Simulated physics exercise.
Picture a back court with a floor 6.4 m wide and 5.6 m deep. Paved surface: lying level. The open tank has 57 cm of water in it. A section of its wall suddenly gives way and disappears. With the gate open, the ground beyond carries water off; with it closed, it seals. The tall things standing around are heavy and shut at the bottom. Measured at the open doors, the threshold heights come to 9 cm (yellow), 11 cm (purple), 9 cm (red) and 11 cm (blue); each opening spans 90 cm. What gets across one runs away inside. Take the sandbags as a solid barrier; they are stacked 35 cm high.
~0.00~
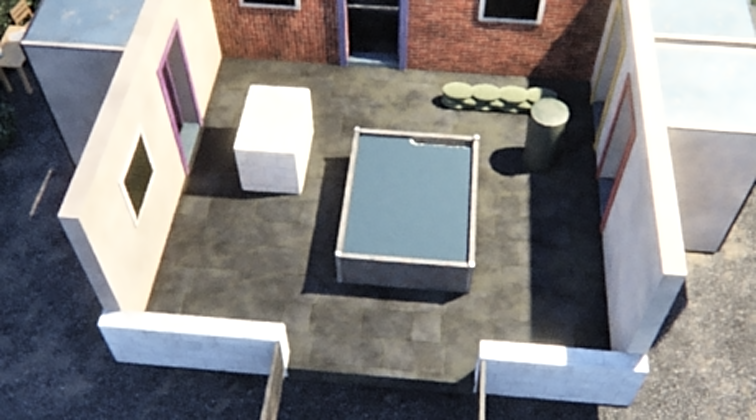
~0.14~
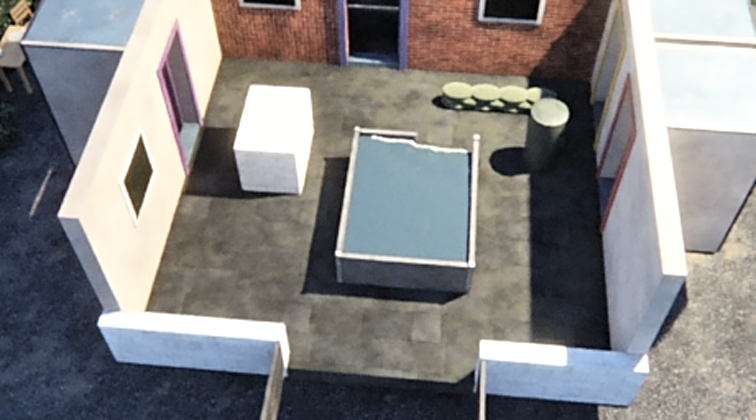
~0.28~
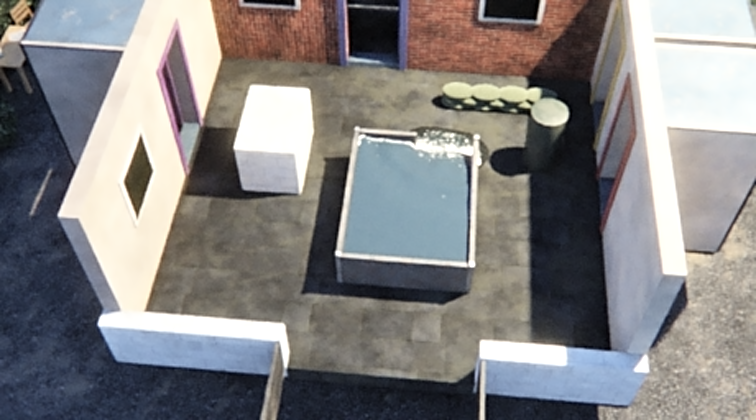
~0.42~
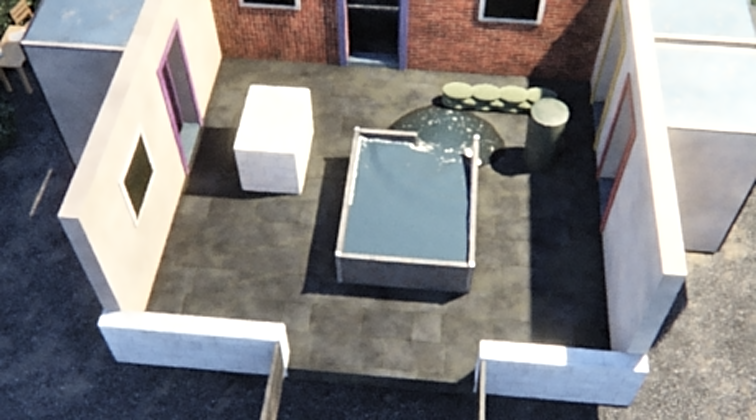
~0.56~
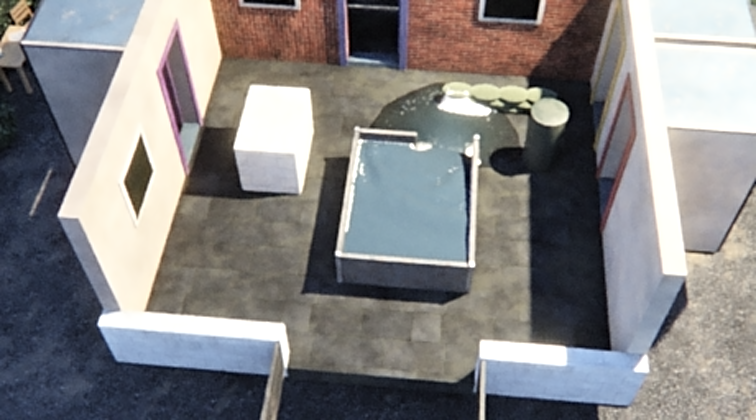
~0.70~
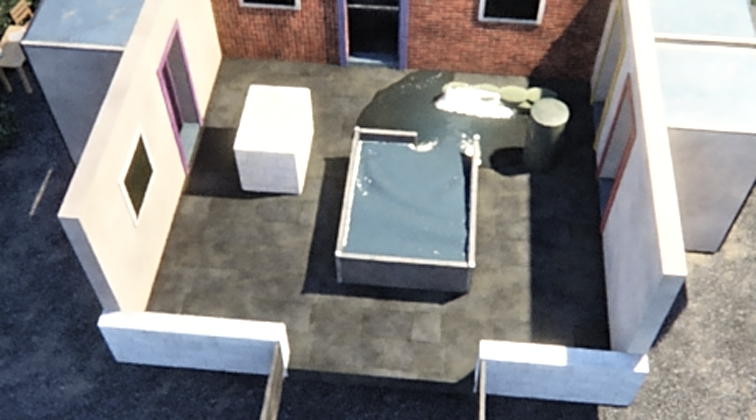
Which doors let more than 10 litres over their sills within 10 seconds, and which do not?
In 10 seconds, the yellow door lets more through; the purple door stays within 10 litres; the red door stays within 10 litres; the blue door lets more through.
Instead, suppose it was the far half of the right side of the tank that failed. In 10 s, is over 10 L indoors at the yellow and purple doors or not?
Yellow beyond, purple short.
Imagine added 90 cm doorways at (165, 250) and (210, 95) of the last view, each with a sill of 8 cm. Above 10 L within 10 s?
In the order given, lower then higher.
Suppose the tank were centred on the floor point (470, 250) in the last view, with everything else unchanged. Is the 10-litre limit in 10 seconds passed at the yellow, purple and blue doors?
So the yellow door tops the limit, the purple door keeps within it and the blue door keeps within it.
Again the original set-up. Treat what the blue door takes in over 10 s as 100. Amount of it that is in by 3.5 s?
By then it's near 80% of the total.
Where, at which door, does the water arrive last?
The purple door.
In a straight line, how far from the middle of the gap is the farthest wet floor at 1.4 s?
Distance: Approx. 2.8 m.
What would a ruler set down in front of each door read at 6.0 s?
Readings (cm): Yellow = 15; purple = 7; red = 4; blue = 10.
After 1.4 s water covers 15 % of the floor and is deepest (39 cm) near (457, 110); yellow door 9 cm at the sill, 0 L in, purple door not reached, red door not reached, blue door 15 cm at the sill, 0 L in.
After 2.2 s water covers 25 % of the floor and is deepest (36 cm) near (457, 110); yellow door 16 cm at the sill, 59 L in, purple door not reached, red door 4 cm at the sill, 0 L in, blue door 19 cm at the sill, 17 L in.
After 3.5 s water covers 45 % of the floor and is deepest (23 cm) near (457, 110); yellow door 20 cm at the sill, 168 L in, purple door 5 cm at the sill, 0 L in, red door 5 cm at the sill, 0 L in, blue door 15 cm at the sill, 50 L in.
After 6.0 s water covers 75 % of the floor and is deepest (16 cm) near (590, 135); yellow door 15 cm at the sill, 260 L in, purple door 7 cm at the sill, 0 L in, red door 4 cm at the sill, 0 L in, blue door 10 cm at the sill, 61 L in.
After 10.0 s water covers 90 % of the floor and is deepest (10 cm) near (589, 127); yellow door 10 cm at the sill, 293 L in, purple door 7 cm at the sill, 0 L in, red door 4 cm at the sill, 0 L in, blue door 6 cm at the sill, 61 L in.
